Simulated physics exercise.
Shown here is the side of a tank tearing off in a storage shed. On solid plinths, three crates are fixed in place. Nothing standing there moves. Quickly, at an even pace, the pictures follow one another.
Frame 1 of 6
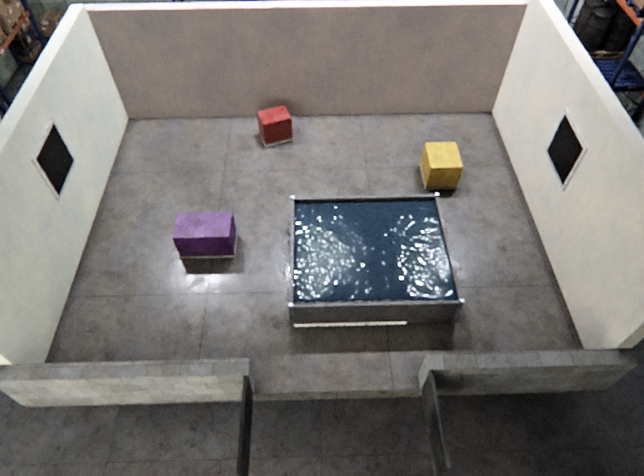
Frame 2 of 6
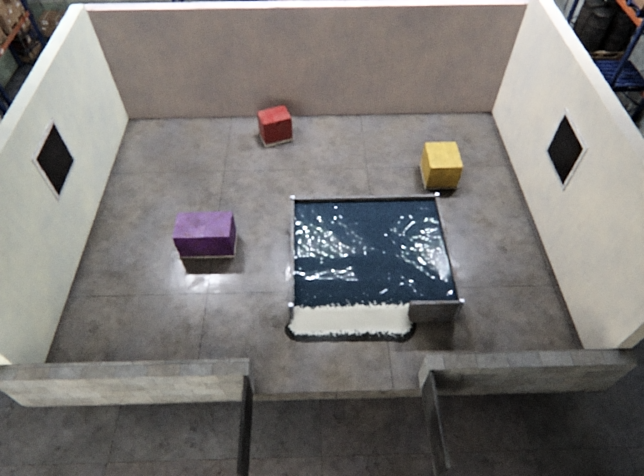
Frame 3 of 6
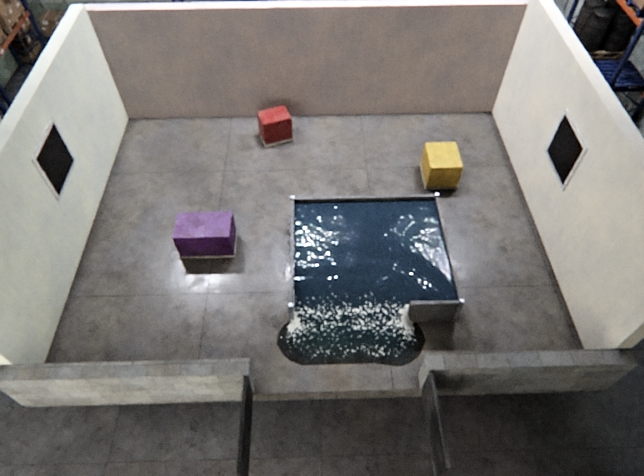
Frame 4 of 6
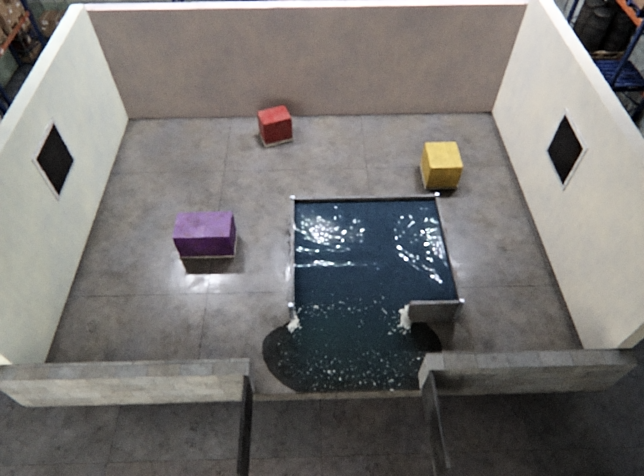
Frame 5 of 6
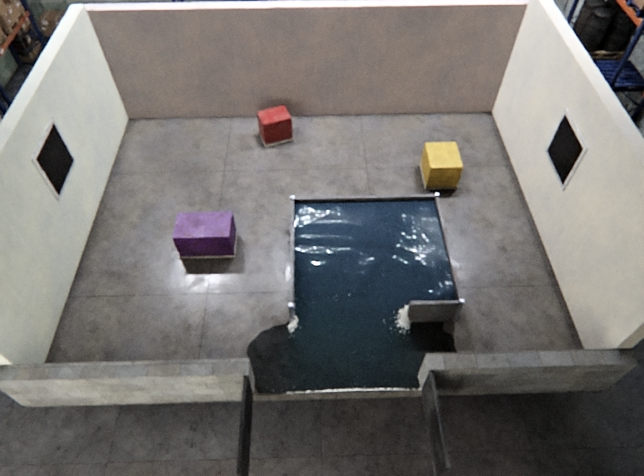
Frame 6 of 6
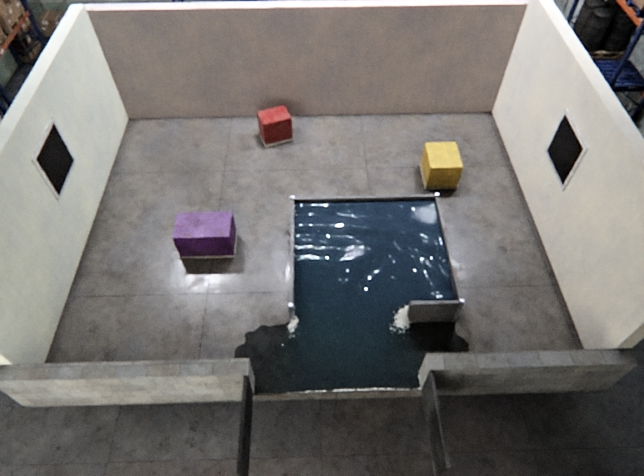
Walled room with a water tank tearing open at its front side, water pouring out and spreading across the grey floor.
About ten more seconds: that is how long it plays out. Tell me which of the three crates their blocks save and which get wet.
Here is how it ends: The purple crate is spared; the red crate is spared; the yellow crate is spared.
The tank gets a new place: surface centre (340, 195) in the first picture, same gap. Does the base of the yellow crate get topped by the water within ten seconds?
Yellow crate: Unaffected.
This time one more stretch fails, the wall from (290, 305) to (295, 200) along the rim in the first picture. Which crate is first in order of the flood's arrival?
My answer: The crate marked purple.
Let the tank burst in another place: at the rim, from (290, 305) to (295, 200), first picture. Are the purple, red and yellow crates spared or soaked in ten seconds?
Purple gets drenched, red gets drenched, yellow gets drenched.
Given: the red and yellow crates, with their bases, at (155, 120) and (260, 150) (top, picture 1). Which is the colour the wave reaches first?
The purple one.
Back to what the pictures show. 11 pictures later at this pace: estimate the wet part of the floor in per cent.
Near 10 in a hundred.
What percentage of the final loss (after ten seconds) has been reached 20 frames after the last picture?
Roughly 65 percent.
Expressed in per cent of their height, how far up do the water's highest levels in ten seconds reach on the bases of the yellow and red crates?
Roughly 0 per cent for the first, 0 per cent for the second.
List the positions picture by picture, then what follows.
Still water in the water tank at (370, 248), in the first frame.
The front is at (410, 331), out from the gap at (350, 315), in the second frame.
Water pours out at (350, 316) and has run to (284, 344), in the third frame.
The front is at a hidden place, out from the gap at (350, 317), in the fourth frame.
Water pours out at (350, 317) and has run to a hidden place, in the fifth frame.
The front is at a hidden place, out from the gap at (350, 317), in the sixth frame.
A moment on, water covers 10 % of the floor; the purple crate not reached, the red crate not reached, the yellow crate not reached.
Next, water covers 10 % of the floor; the purple crate not reached, the red crate not reached, the yellow crate not reached.
Then, water covers 10 % of the floor; the purple crate not reached, the red crate not reached, the yellow crate not reached.
Later, water covers 10 % of the floor; the purple crate not reached, the red crate not reached, the yellow crate not reached.
In the end, water covers 10 % of the floor; the purple crate stayed above the water, the red crate stayed above the water, the yellow crate stayed above the water.
